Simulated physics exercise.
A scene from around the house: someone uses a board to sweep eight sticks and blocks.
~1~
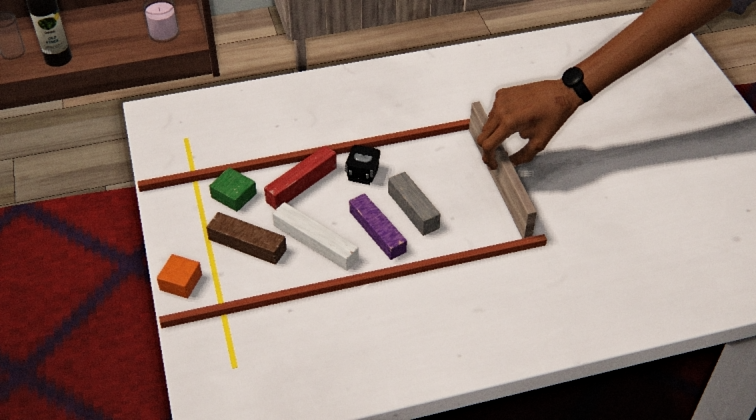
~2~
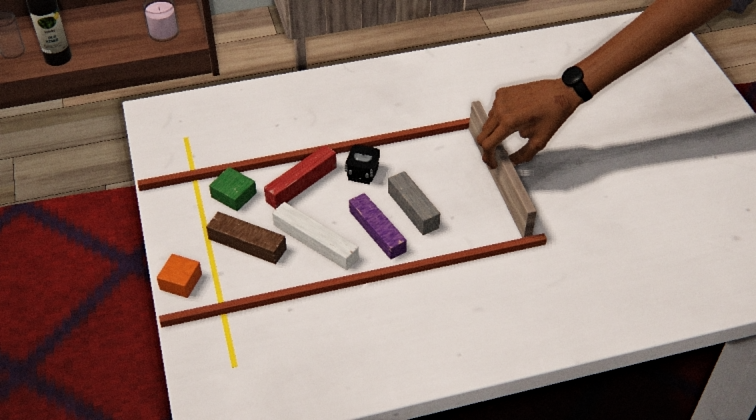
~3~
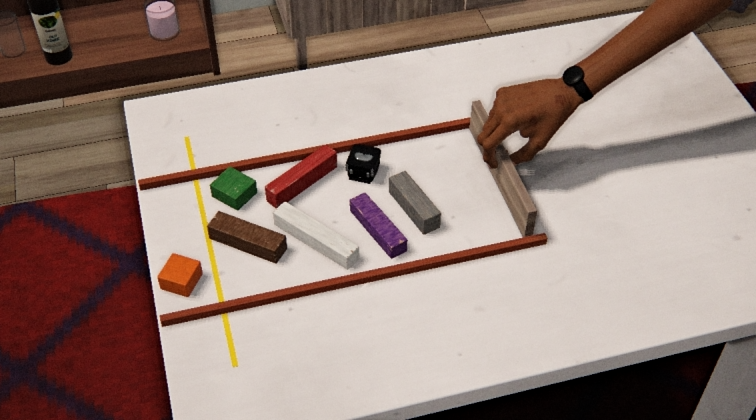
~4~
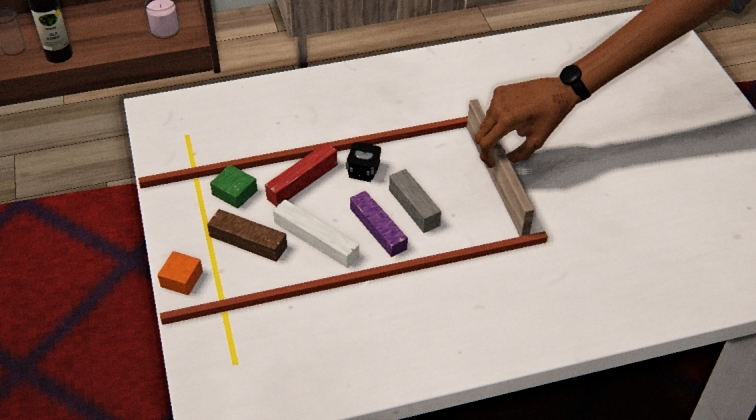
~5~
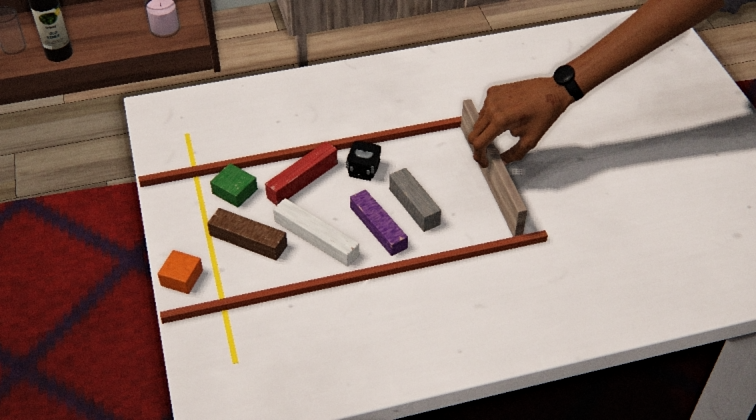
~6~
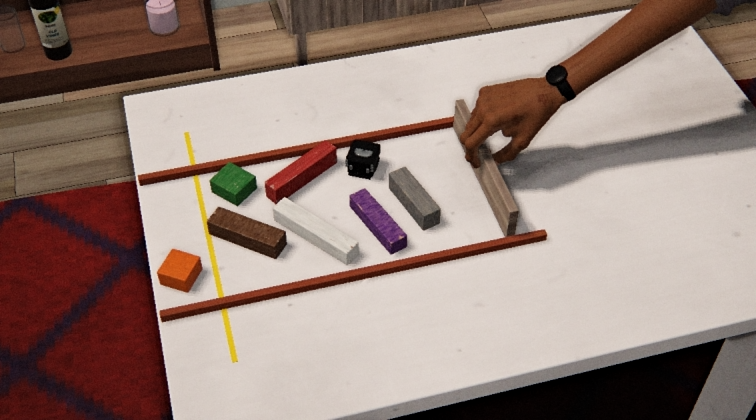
A hand held a wooden board upright at the right end of two red rails, then slid it slightly left toward the colorful blocks and bars, which stayed still on the white table.
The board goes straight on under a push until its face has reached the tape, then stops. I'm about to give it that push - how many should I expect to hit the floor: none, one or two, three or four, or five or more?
Expect three or four.
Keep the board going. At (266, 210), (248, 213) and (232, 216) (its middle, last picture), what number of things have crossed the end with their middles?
Taking the three positions in turn, the counts come to 0, 1 and 1.
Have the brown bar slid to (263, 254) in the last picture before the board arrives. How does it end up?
Result: It comes off.
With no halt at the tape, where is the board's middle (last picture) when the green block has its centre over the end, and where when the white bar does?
About (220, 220), and (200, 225) for the other.
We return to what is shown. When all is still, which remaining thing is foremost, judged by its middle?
Answer: The white bar.
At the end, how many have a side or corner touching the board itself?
It's 3 of them.
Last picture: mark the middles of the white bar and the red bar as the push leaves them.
The white bar stops around (162, 268); the red bar around (160, 199).
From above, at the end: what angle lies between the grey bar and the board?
The angle comes out near 0 degrees.
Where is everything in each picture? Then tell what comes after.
In the first frame, orange block (180, 276); green block (233, 190); brown bar (247, 238); board (501, 168); tape (208, 241).
In the second frame, green block (233, 189); board (501, 168).
In the third frame, brown bar (247, 237); black case (364, 164).
In the fourth frame, orange block (181, 273); white bar (316, 233).
In the fifth frame, green block (234, 185); grey bar (415, 199).
In the sixth frame, orange block (180, 271); green block (233, 184); brown bar (247, 232); board (484, 167); tape (208, 236).
Early on, none off yet; orange block at rest near (180, 271); green block at rest near (233, 184); brown bar at rest near (247, 232).
A while later, none off yet; orange block at rest near (180, 271); green block moving near (230, 183); brown bar moving near (237, 236).
Further along, none off yet; orange block travelled about its own width near (150, 281); green block travelled well along near (169, 191); brown bar travelled about its own width near (176, 250).
Finally, the number that fall off is three or four; lost, brown bar, green block and orange block.
